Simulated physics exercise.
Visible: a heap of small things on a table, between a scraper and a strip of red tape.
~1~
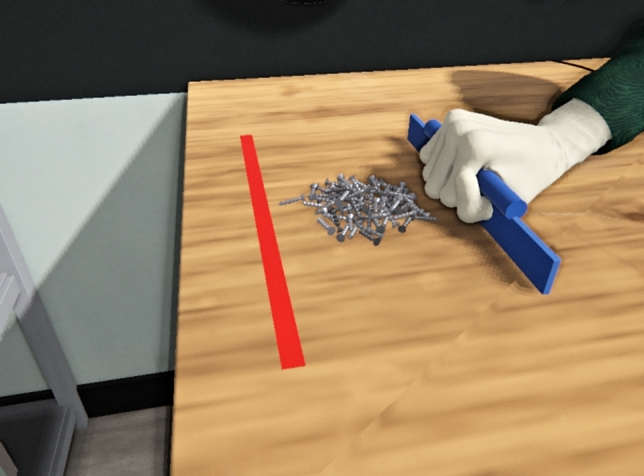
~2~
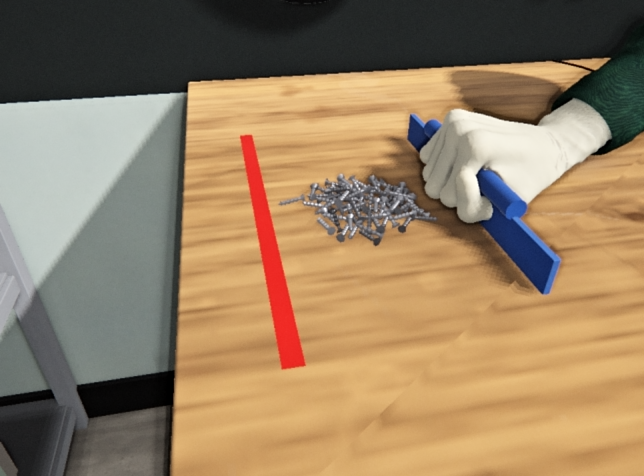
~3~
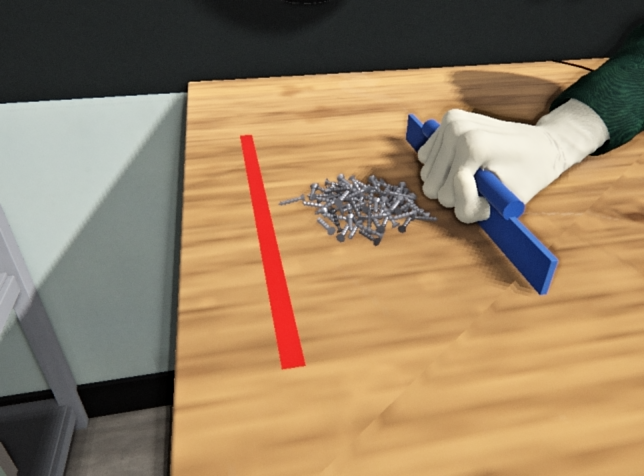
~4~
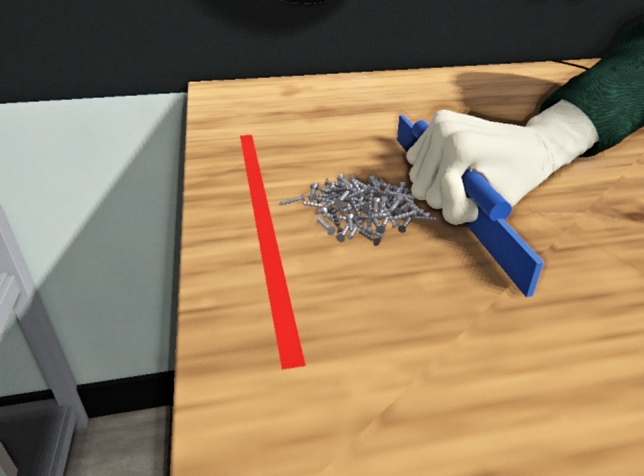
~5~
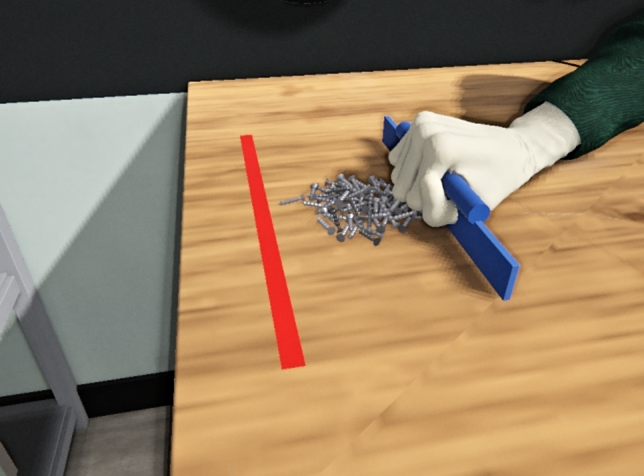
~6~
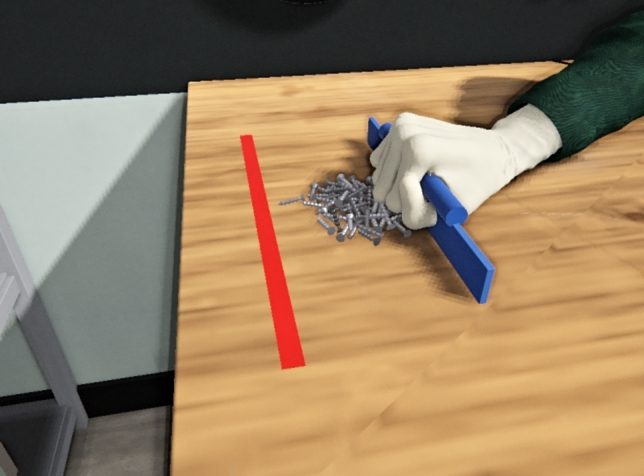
A gloved hand slides a blue scraper left across the table into a heap of screws.
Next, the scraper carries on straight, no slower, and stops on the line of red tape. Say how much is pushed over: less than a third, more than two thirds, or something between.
The part left behind sits above two thirds.
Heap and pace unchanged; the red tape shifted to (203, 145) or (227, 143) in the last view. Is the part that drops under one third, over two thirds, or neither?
First try: Over two thirds; second try: One to two thirds.
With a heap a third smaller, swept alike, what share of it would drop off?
I'd put it at around 0 per cent.
Just after the last frame, scraper still moving, near (332, 181); heap all on the table, its front near (255, 203).
A moment on, scraper stopped at the red tape; heap all on the table, its front near (172, 252).
Further on, scraper stopped at the red tape; heap about a tenth over the edge.
When it is over, scraper stopped at the red tape; heap about a tenth over the edge.
